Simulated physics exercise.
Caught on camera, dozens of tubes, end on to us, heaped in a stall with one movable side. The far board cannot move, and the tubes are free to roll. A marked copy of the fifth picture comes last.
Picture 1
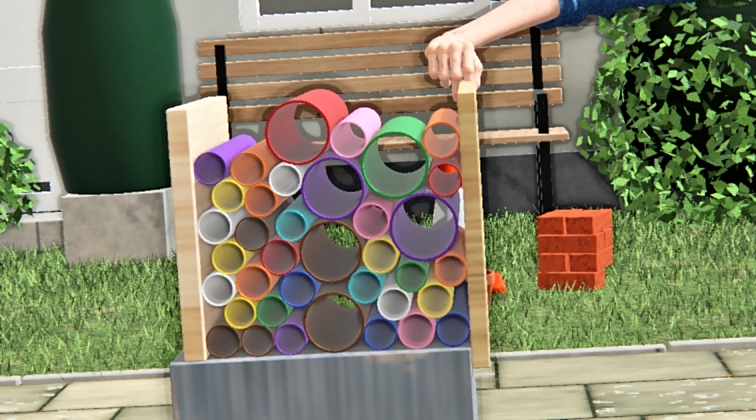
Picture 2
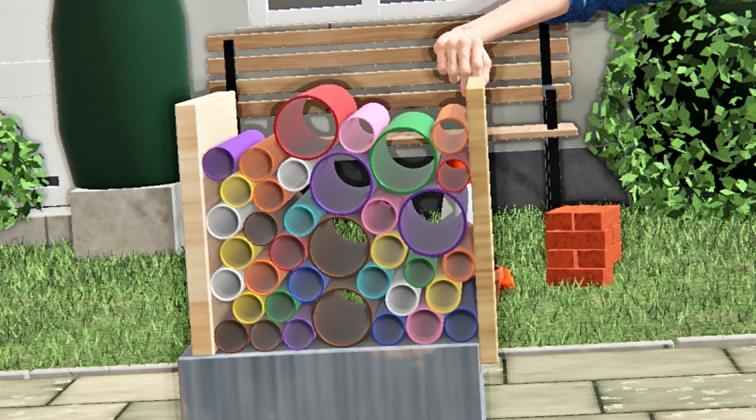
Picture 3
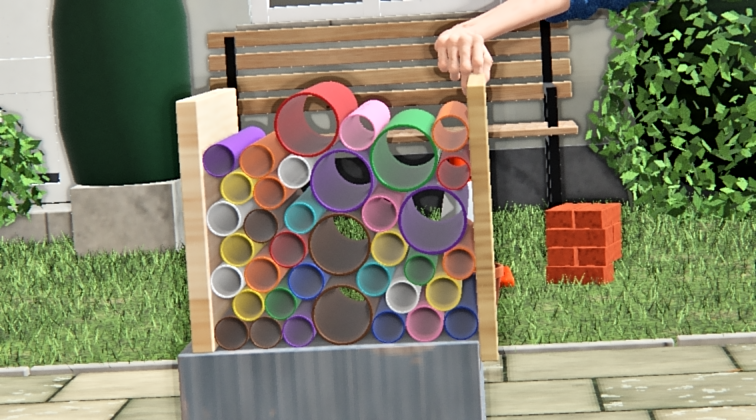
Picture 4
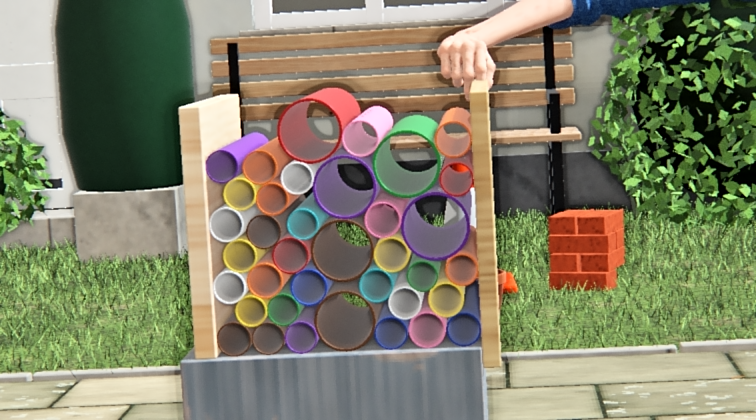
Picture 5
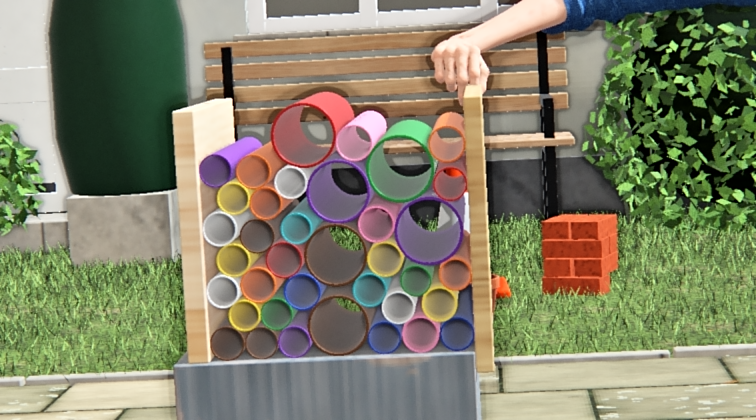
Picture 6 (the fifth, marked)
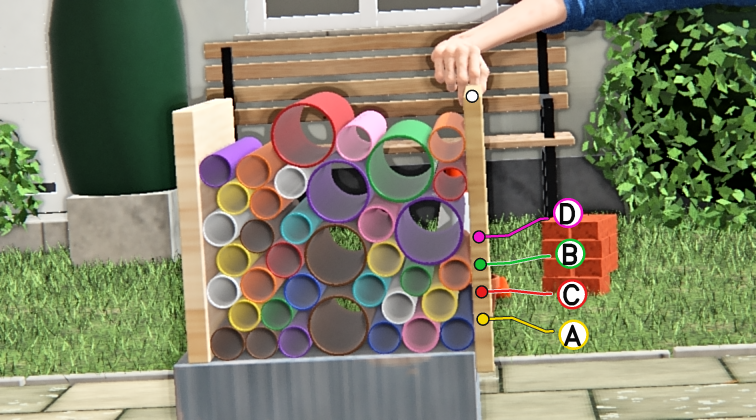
A hand gripping the top of the right-hand wooden board reaches in from the upper right, in a grassy garden seen from the front at about bench height. Colourful tubes, red, green, purple, pink and brown among them, sit heaped between two boards above a grey block, with a bench behind and red bricks at right. The view sways slightly while the tubes stay packed together.
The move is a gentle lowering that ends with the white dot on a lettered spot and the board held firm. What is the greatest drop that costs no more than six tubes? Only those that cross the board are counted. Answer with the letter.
Stop at C.
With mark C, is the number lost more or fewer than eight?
It loses fewer than eight.
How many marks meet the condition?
Three of the four.
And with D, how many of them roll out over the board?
The count is two.
On the copy, A at (483, 319); B at (481, 264); C at (482, 292); D at (479, 237); the white dot at (473, 96).
On C. First, top of the board (467, 179).
Then, top of the board (472, 271).
Finally, top of the board (473, 291), two out over the board.
By contrast, A more than six out over the board; B two out over the board; D two out over the board.
